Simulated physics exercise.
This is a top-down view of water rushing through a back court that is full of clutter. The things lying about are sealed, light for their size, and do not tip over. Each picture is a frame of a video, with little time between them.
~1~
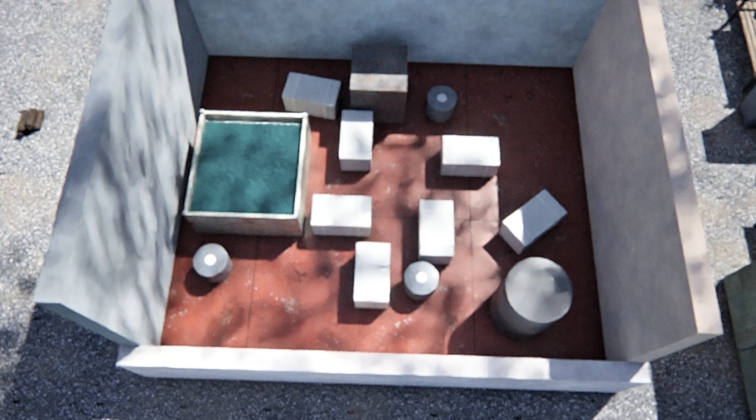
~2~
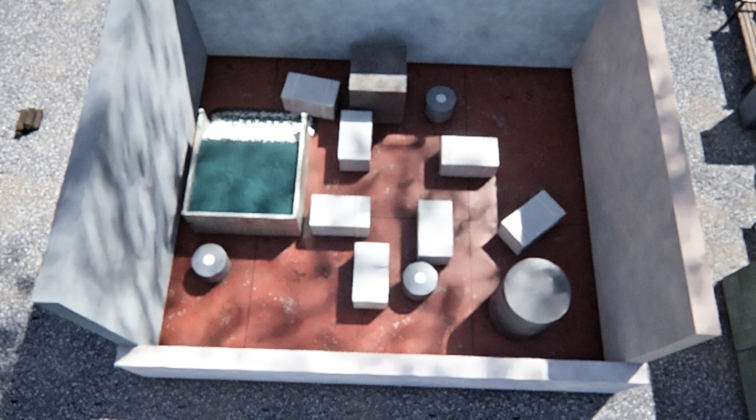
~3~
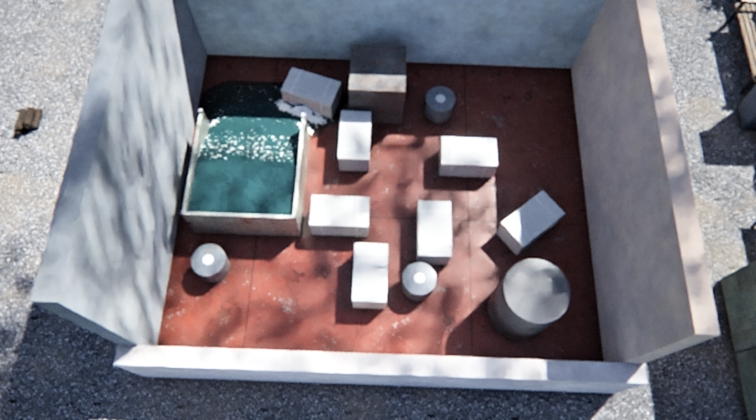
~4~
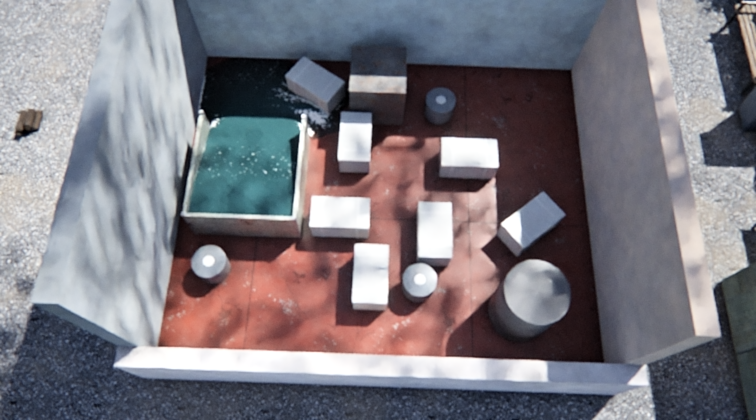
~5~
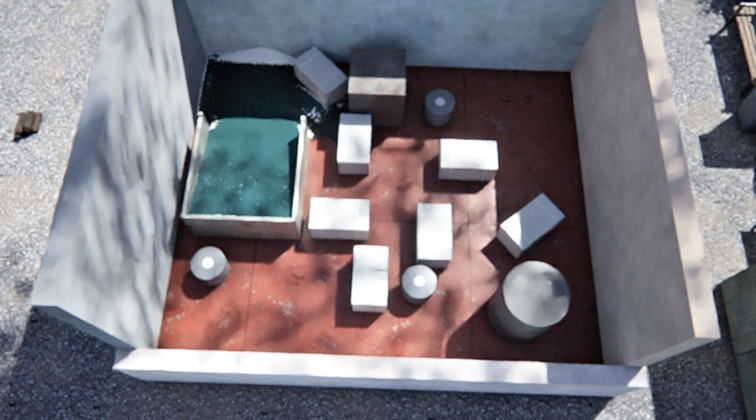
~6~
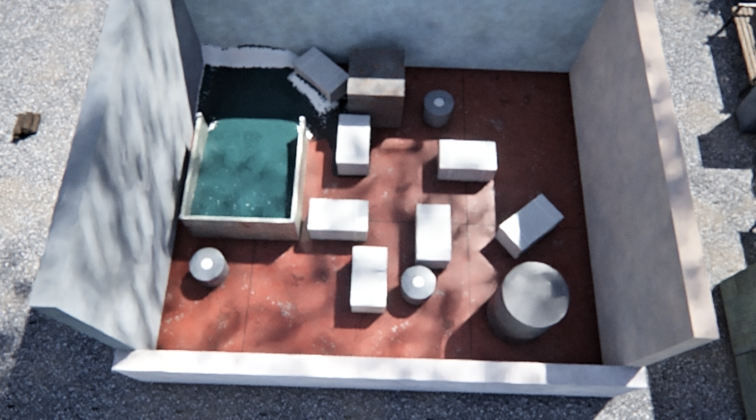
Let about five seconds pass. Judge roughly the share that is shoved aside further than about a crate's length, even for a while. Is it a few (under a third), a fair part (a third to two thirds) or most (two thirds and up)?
A few.
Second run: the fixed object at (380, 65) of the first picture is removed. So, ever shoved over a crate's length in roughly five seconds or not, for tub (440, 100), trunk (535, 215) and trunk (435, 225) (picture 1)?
Item one was driven off; item two never went far; item three never went far.
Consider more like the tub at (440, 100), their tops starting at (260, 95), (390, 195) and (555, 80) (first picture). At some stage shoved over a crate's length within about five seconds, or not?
Listed in sequence, the answers are displaced a stride, remains nearby and displaced a stride.
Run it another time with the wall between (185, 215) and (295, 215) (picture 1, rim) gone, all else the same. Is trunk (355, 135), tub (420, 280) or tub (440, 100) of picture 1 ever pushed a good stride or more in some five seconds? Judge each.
Object by object: Less than that, displaced that much, less than that.
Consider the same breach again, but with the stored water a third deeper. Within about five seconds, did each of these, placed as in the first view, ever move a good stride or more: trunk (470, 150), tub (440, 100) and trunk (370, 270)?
Answers in the order asked: Stayed within the threshold, stayed within the threshold, stayed within the threshold.
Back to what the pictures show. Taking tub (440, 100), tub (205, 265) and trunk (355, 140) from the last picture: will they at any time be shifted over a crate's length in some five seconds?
Never got far, then never got far, then went a long way.
A moment on, 0 of 10 are well off their spots; 0 afloat.
Next, 0 of 10 are well off their spots; 1 afloat.
Later, 1 of 10 are well off their spots; 1 afloat.
In the end, 1 of 10 are well off their spots, and 2 have been at some point; 1 afloat.
